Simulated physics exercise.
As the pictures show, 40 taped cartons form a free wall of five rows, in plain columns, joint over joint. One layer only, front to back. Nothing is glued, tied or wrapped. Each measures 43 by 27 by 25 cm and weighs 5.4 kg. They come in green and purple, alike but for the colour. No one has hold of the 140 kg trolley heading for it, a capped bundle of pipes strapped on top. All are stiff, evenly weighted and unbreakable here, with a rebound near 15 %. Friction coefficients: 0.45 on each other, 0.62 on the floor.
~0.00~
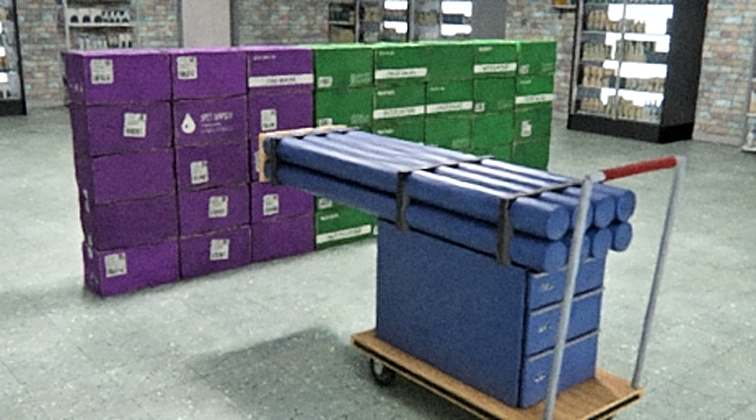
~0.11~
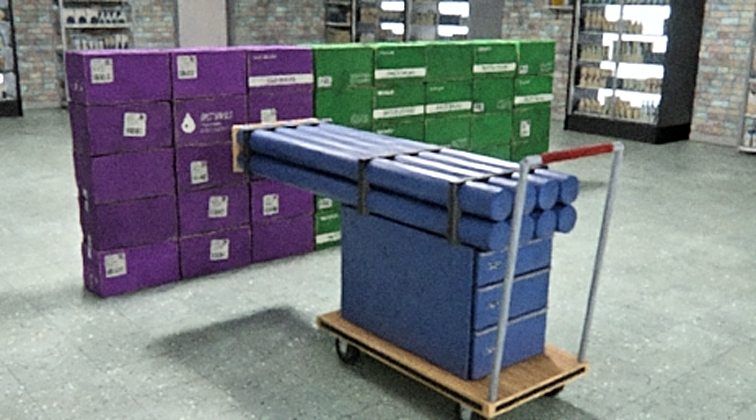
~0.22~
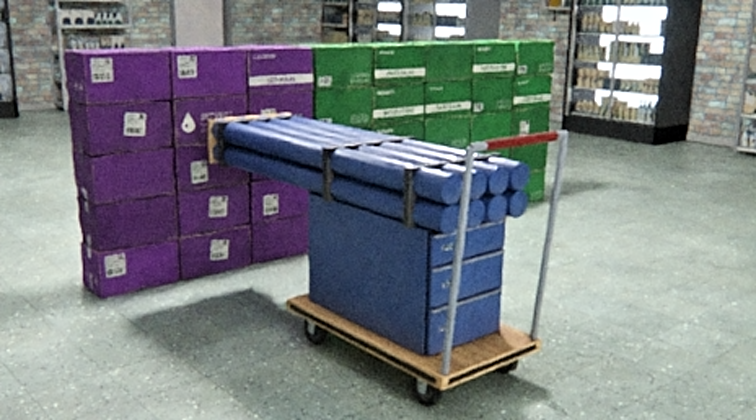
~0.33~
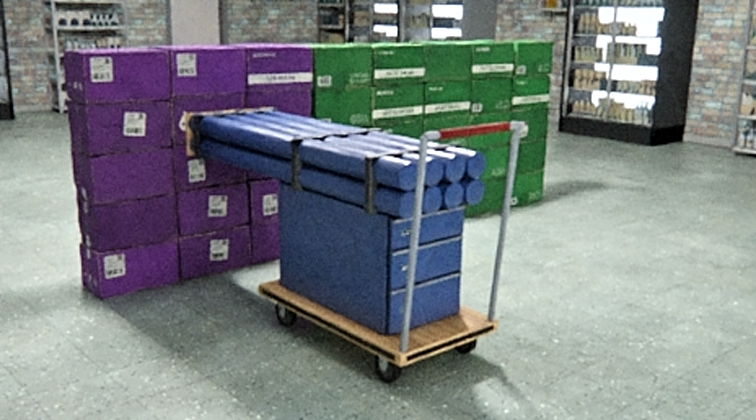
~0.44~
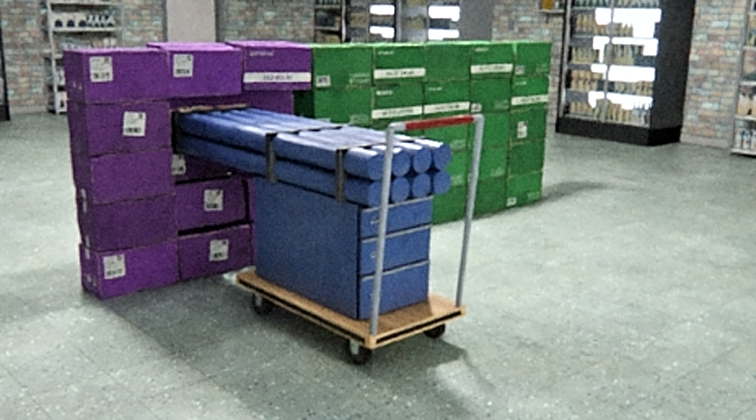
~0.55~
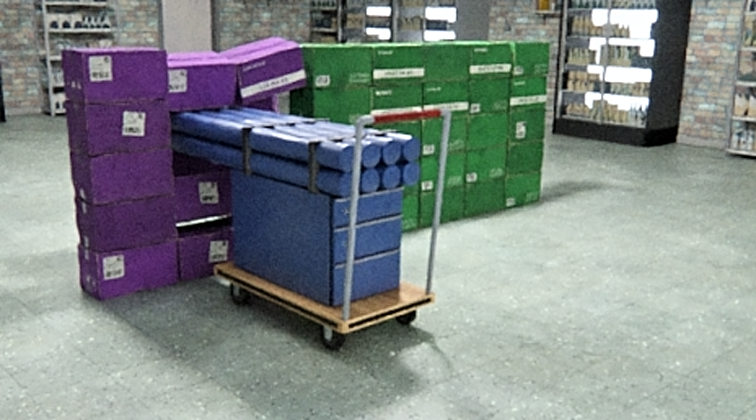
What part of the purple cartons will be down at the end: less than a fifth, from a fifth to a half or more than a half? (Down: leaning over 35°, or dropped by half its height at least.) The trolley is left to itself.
It comes to from a fifth to a half.
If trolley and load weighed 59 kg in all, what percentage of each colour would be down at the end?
In that case purple 50, green 0 per cent.
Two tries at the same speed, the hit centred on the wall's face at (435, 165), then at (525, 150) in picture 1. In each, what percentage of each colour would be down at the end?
Purple 0 then 0, green 30 then 30 per cent.
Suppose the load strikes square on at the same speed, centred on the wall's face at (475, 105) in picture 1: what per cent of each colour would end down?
Then purple 0, green 20 per cent.
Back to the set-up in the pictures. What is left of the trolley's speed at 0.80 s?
Roughly 1.4 m/s.
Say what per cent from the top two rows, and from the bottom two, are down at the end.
Top 20, bottom 0 per cent.
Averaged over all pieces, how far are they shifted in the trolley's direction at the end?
Some 30 cm on average.
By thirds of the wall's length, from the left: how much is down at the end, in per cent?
In per cent: Left 30, middle 0, right 0.
After 0.80 s, load 84 cm past the wall's line, still rolling; 5 of the 15 purple cartons down (5 of 40 in all colours); top purple carton unmoved.
After 1.26 s, load 1.34 m past the wall's line, still rolling; 5 of the 15 purple cartons down (5 of 40 in all colours); top purple carton unmoved.
In the end (2.5 s), load 1.69 m past the wall's line, stopped; 5 of the 15 purple cartons down (5 of 40 in all colours); top purple carton 21 mm from its place; top green carton unmoved. That is 33 per cent. From the last view, middles, top purple carton near (112, 74), top green carton near (331, 66).
